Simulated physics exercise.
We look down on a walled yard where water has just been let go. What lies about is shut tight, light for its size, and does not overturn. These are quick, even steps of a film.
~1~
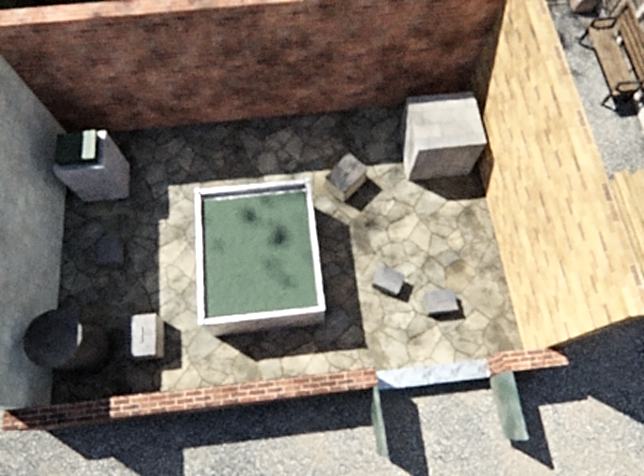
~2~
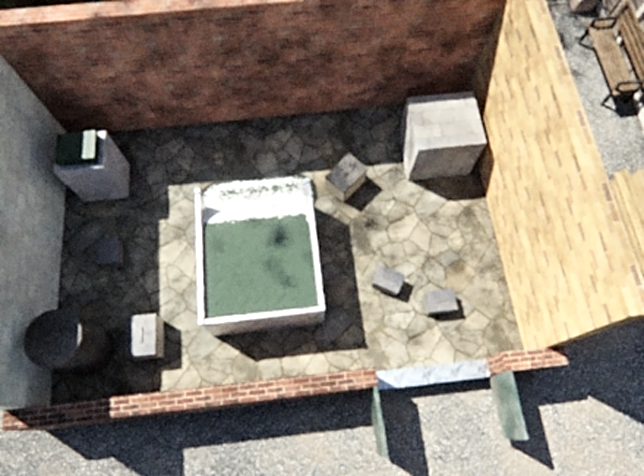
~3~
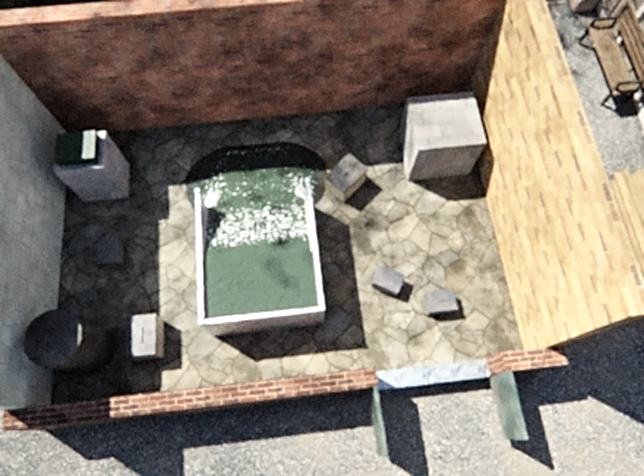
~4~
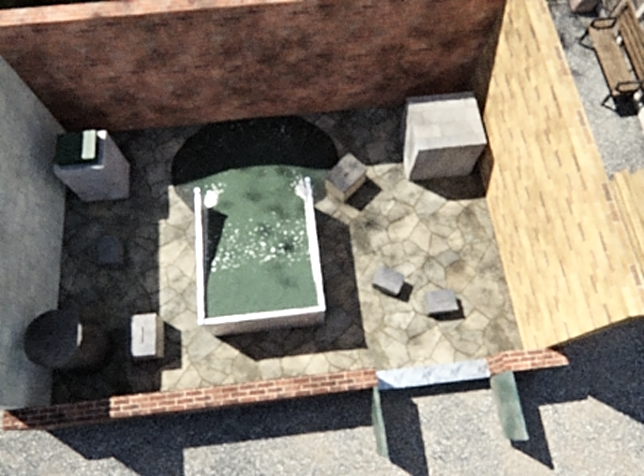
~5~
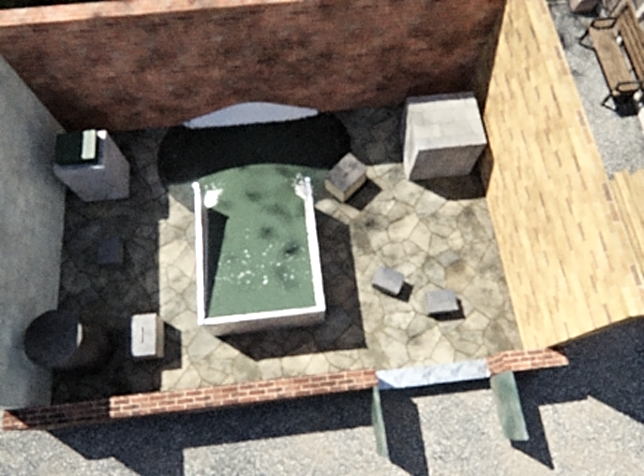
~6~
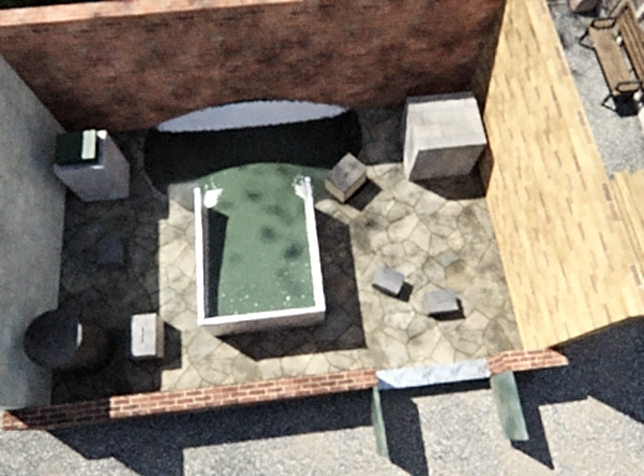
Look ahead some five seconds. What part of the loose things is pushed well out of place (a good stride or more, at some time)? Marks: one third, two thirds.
It is two thirds or more.
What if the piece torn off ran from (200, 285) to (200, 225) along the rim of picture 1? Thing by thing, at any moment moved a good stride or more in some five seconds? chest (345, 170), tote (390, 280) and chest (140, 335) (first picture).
One after the other: Less than that, under that, pushed that far.
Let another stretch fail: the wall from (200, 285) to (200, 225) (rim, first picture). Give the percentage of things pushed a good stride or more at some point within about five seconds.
Some 40 per cent.
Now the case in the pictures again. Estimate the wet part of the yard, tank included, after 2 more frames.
Some 30 per cent.
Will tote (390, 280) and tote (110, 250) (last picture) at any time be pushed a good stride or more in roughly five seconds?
In that order: Never so far, swept aside.
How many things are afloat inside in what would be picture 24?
I count 0.
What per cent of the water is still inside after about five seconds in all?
Roughly 96 per cent.
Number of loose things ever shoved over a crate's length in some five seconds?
I count 4.
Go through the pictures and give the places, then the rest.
In the first frame, a chest at (347, 172) rests on the ground; a tote at (389, 279), on the bottom; 0 of 5 have shifted.
In the second frame, a chest at (347, 172) rests on the ground; a tote at (389, 279) rests on the ground; 0 of 5 have shifted.
In the third frame, a chest at (347, 172) rests on the ground; a tote at (389, 279) rests on the ground; 0 of 5 have shifted.
In the fourth frame, a chest at (347, 172) rests on the ground; a tote at (389, 279), on the bottom; 0 of 5 have shifted.
In the fifth frame, a chest at (347, 172), on the bottom; a tote at (389, 279) rests on the ground; 0 of 5 have shifted.
In the sixth frame, a chest at (347, 172) rests on the ground; a tote at (389, 279) rests on the ground; 0 of 5 have shifted.
A moment on, 0 of 5 are well off their spots; 0 afloat.
Next, 0 of 5 are well off their spots; 0 afloat.
Later, 1 of 5 are well off their spots; 0 afloat.
In the end, 4 of 5 are well off their spots, and 4 have been at some point; 1 afloat.
